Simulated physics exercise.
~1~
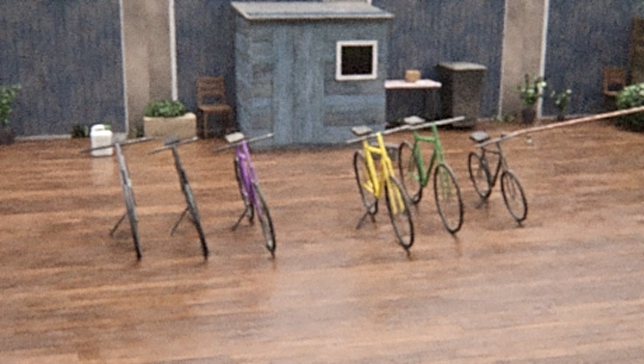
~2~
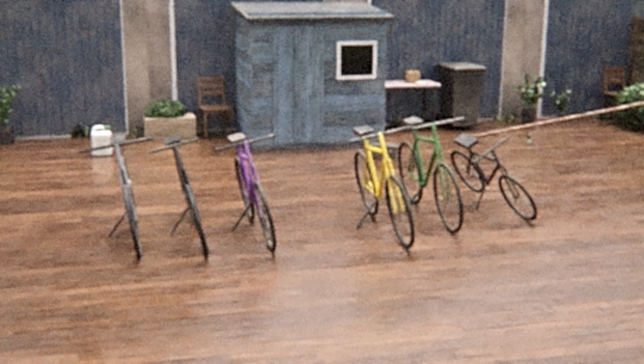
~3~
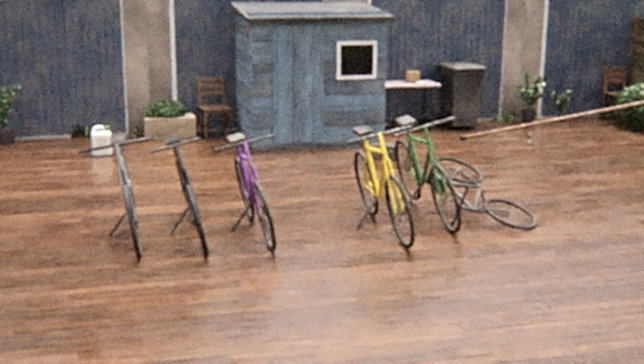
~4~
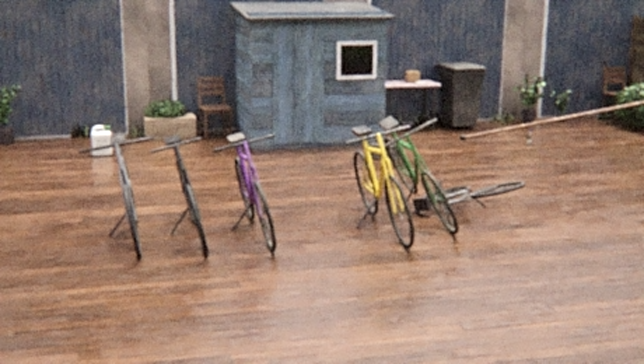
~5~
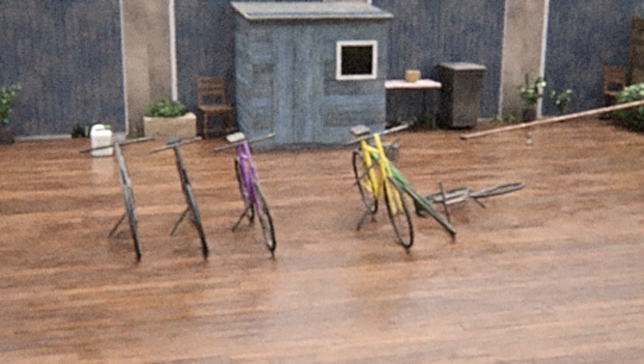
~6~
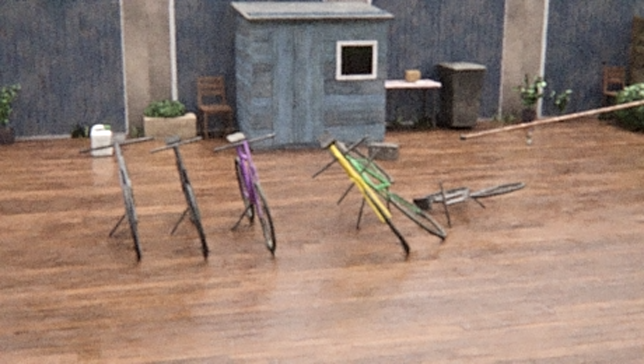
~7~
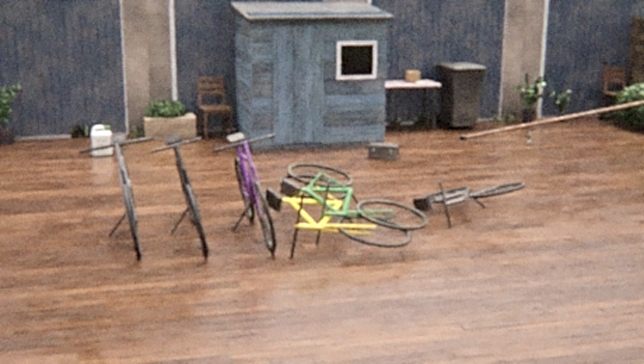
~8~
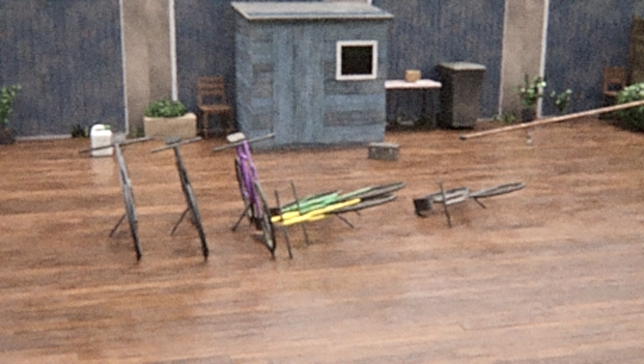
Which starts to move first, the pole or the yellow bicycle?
The pole moves first, shifting left at the start. The yellow bicycle only begins to tip later, after the green one has leaned over into it.
